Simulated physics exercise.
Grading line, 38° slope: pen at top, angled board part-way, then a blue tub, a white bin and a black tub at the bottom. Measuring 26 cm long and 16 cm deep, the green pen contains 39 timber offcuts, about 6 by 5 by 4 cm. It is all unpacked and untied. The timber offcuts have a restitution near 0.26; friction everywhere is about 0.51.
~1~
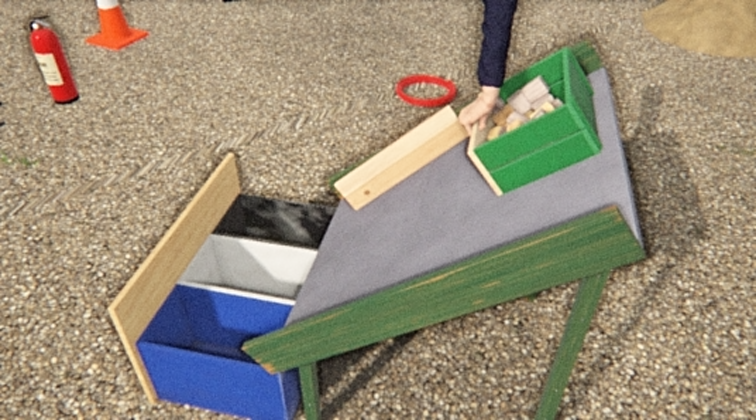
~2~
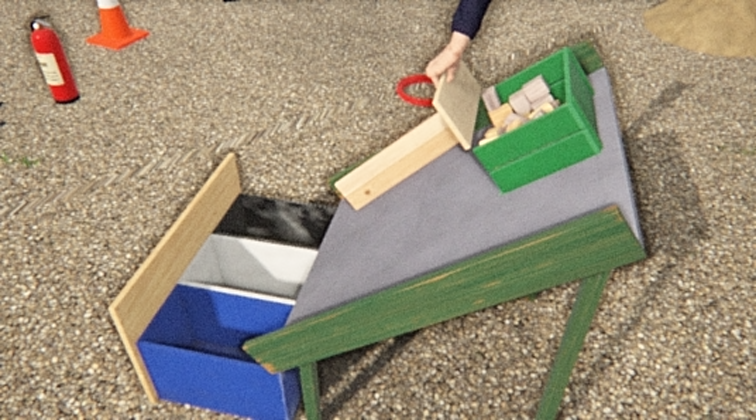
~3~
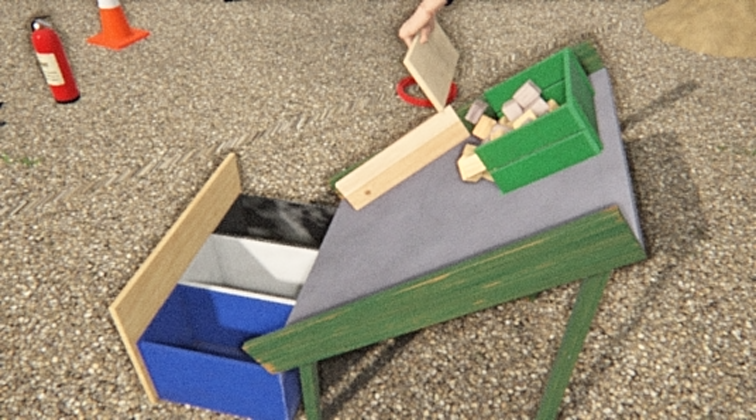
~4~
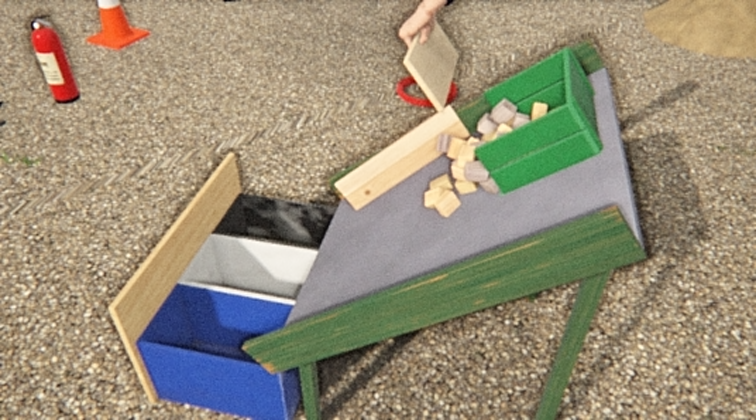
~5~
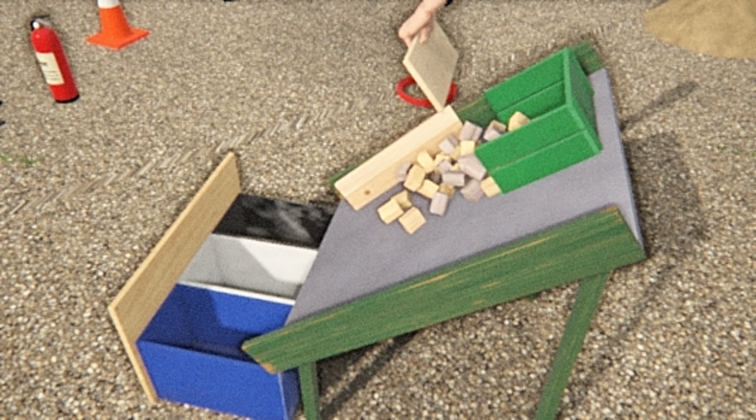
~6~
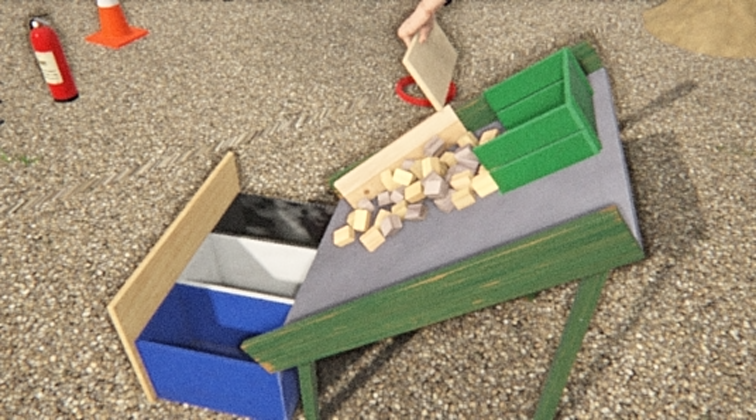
The clip opens on a hand at a green box of small blocks on a sloping green-edged table, above black, white and blue bins at lower left. The hand lifts away a wooden panel and holds it aside. The blocks slide out leftward down the slope, spreading along a wooden board.
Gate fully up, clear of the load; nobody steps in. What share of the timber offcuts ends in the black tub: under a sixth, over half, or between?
Result, black tub: One sixth to one half of them.
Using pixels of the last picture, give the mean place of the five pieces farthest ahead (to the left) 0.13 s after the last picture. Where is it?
I'd say near (310, 245).
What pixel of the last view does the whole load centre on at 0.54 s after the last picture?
It's centred at about (261, 286).
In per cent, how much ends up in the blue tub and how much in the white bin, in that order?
I'd put it at about 0 percent, then about 65 percent.
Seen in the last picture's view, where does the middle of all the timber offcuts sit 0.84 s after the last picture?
I'd place it about (246, 300) in the last view.
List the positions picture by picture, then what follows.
In the first frame (places track the rim corner closest to us here), green pen (566, 105); black tub (328, 251); all still inside.
The second frame shows green pen (566, 104).
The third frame shows green pen (567, 105); 8 out.
The fourth frame shows green pen (567, 105); 19 out, the lowest offcut at (441, 185).
The fifth frame shows green pen (566, 105); 31 out, the lowest offcut at (402, 202).
The sixth frame shows green pen (566, 105); black tub (327, 251); 38 out, the lowest offcut at (344, 236).
Then, 0.13 s after the last picture, 1 in the white bin, 35 on the slope and 3 in the air.
Then, 0.30 s after the last picture, 8 in the white bin, 3 in the black tub, 22 on the slope and 6 in the air.
Then, 0.54 s after the last picture, 21 in the white bin, 10 in the black tub, 2 on the slope and 6 in the air.
Outcome (0.84 s after the last picture), 26 in the white bin and 13 in the black tub. Asked share, 13 of 39, 33 per cent.
